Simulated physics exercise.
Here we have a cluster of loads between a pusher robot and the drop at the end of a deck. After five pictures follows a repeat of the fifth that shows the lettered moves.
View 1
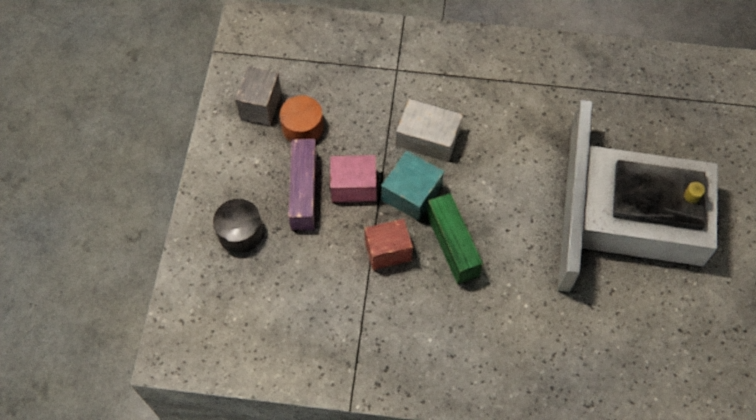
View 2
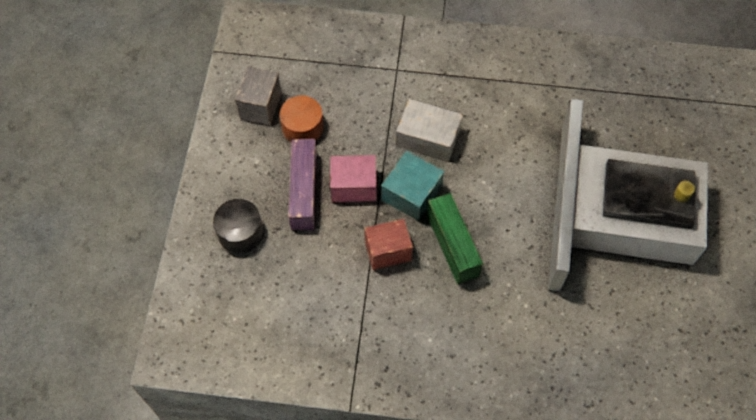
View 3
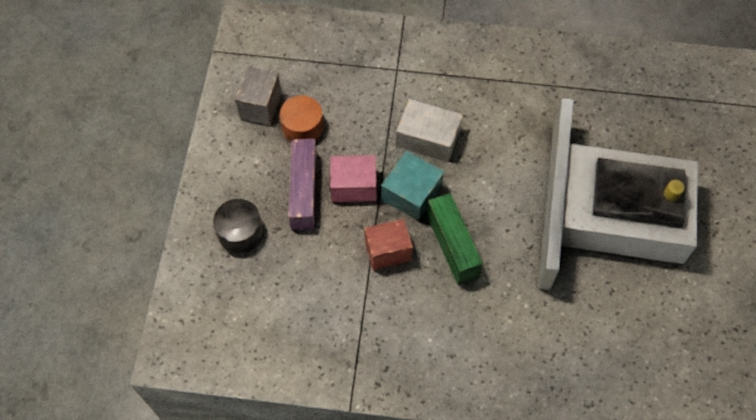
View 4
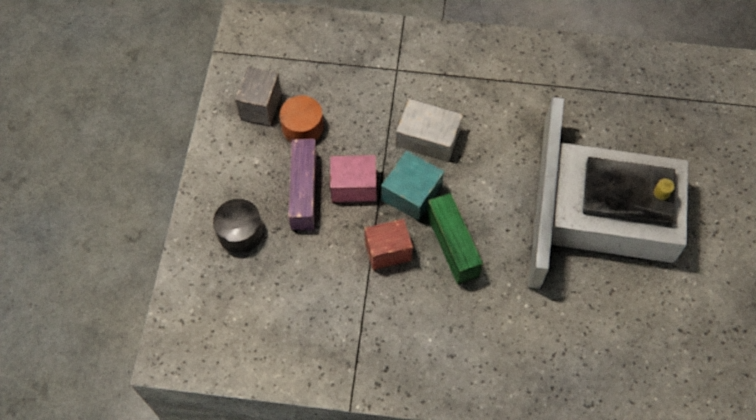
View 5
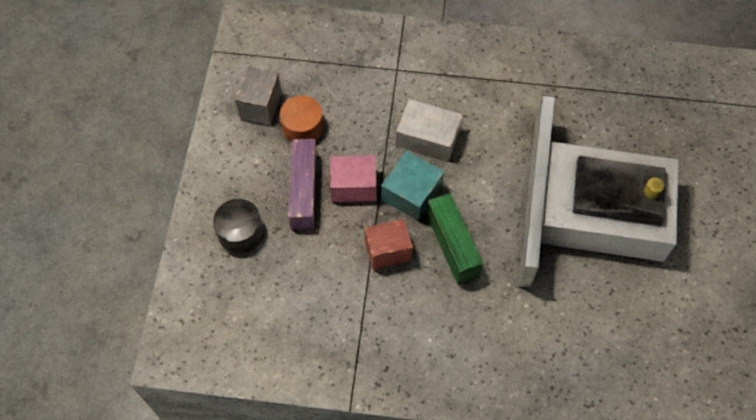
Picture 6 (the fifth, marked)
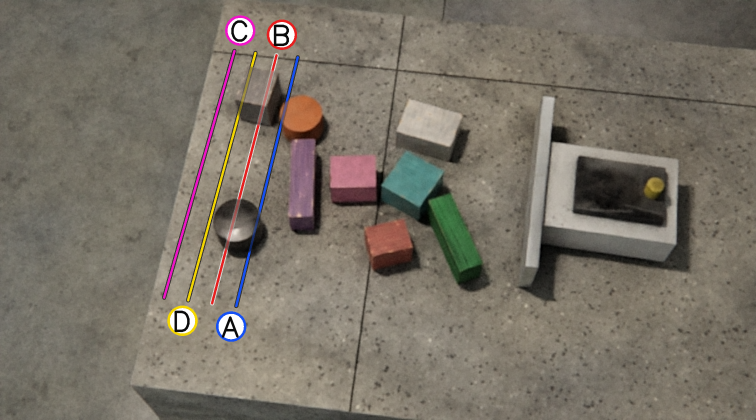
We see a cluster of colourful blocks, an orange disc and a dark round object on a speckled grey deck, while a white robot with a wide front plate slides slowly left toward them; the loads stay still.
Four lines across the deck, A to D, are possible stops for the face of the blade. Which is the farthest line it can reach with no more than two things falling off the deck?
No third one falls up to A.
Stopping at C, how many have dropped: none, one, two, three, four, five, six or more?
In all, six or more.
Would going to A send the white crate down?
No.
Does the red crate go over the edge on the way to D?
By then, yes.
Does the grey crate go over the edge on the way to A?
No.
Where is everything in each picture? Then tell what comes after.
Robot (653, 192); pink crate (353, 179); white crate (429, 130), in the first picture.
Robot (643, 191); purple bar (303, 184), in the second picture.
Robot (632, 190); red crate (389, 244), in the third picture.
Robot (623, 189); turquoise crate (412, 186), in the fourth picture.
Robot (613, 188); grey crate (259, 96); pink crate (353, 179); white crate (429, 130), in the fifth picture.
On the marked copy, A at (269, 173); B at (246, 171); C at (202, 166); D at (224, 169).
With A. Early on, robot (513, 177); white crate (413, 131); red crate (377, 241).
Further on, robot (414, 167); grey crate (249, 95); purple bar (235, 188).
At the end, robot (339, 159); black canister over the edge; orange canister (201, 122); one fallen.
As for the rest, B drops five; C drops eight; D drops six.
